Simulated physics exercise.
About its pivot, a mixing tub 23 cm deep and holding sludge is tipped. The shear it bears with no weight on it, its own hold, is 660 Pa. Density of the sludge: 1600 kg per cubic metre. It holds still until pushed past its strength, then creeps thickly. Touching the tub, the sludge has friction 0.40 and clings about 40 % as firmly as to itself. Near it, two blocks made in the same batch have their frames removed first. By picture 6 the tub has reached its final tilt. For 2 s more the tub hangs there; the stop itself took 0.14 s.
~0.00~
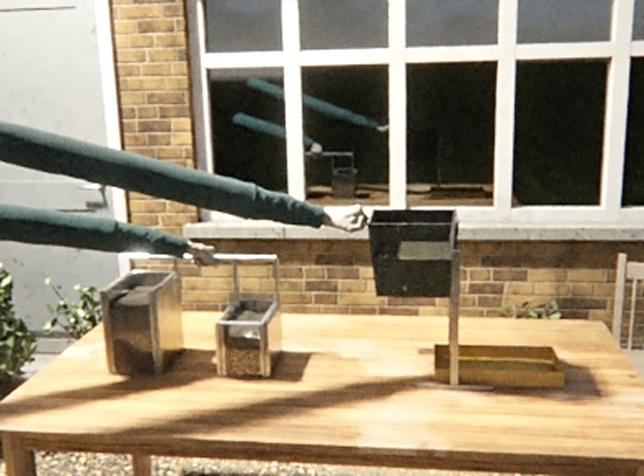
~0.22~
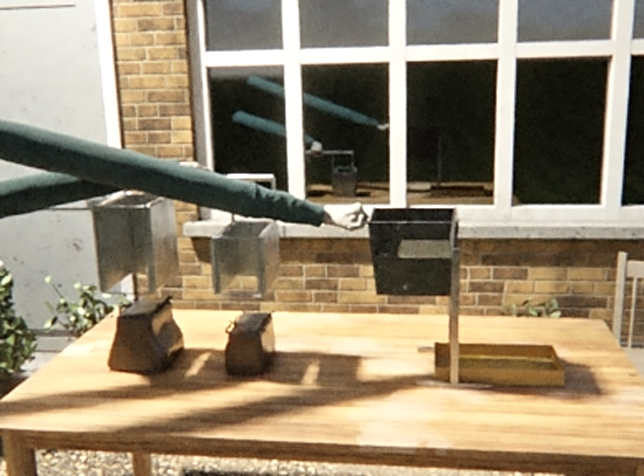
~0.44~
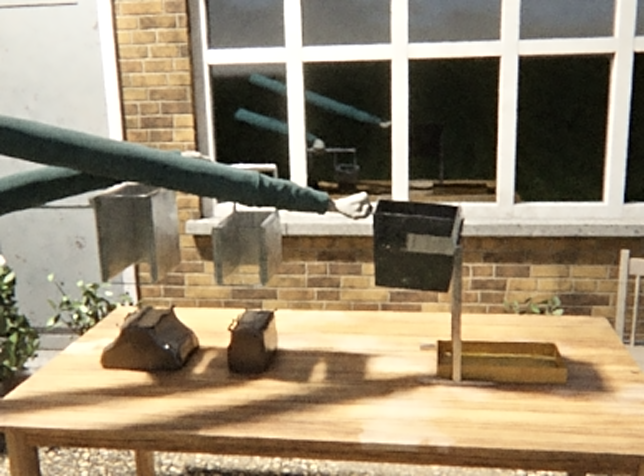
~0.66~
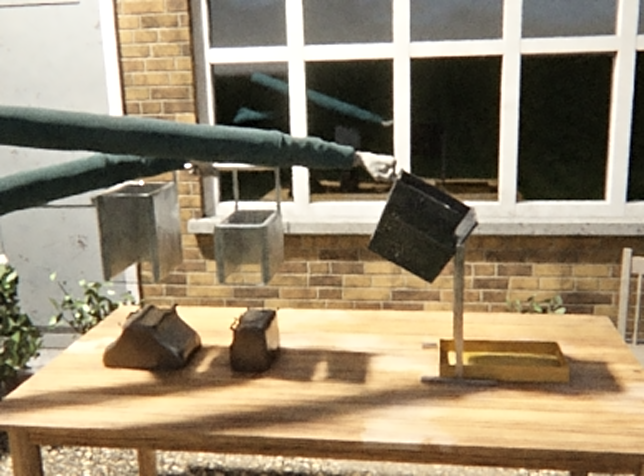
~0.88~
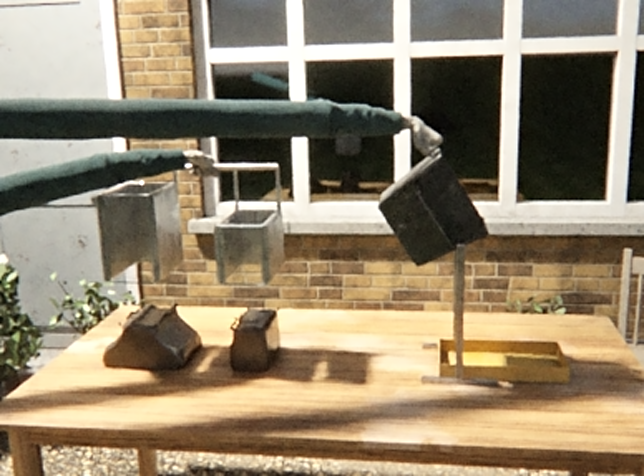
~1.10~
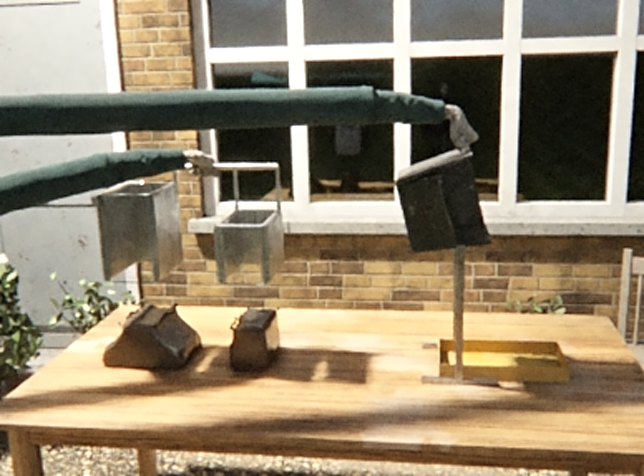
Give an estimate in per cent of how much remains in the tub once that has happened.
100 %.
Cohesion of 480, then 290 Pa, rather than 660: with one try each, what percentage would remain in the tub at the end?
You'd see 100 percent the first time and 80 percent the second.
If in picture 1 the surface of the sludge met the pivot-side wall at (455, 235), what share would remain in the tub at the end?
75 %.
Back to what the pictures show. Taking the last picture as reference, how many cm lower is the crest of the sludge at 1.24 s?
I reckon it's close to 2 cm.
After 1.24 s, the tub is at 76 degrees and holds 100 %.
After 1.41 s, the tub is at 76 degrees and holds 100 %.
After 1.58 s, the tub is at 76 degrees and holds 100 %.
After 1.75 s, the tub is at 76 degrees and holds 100 %.
After 3.10 s, the tub is at 76 degrees and holds 100 %.
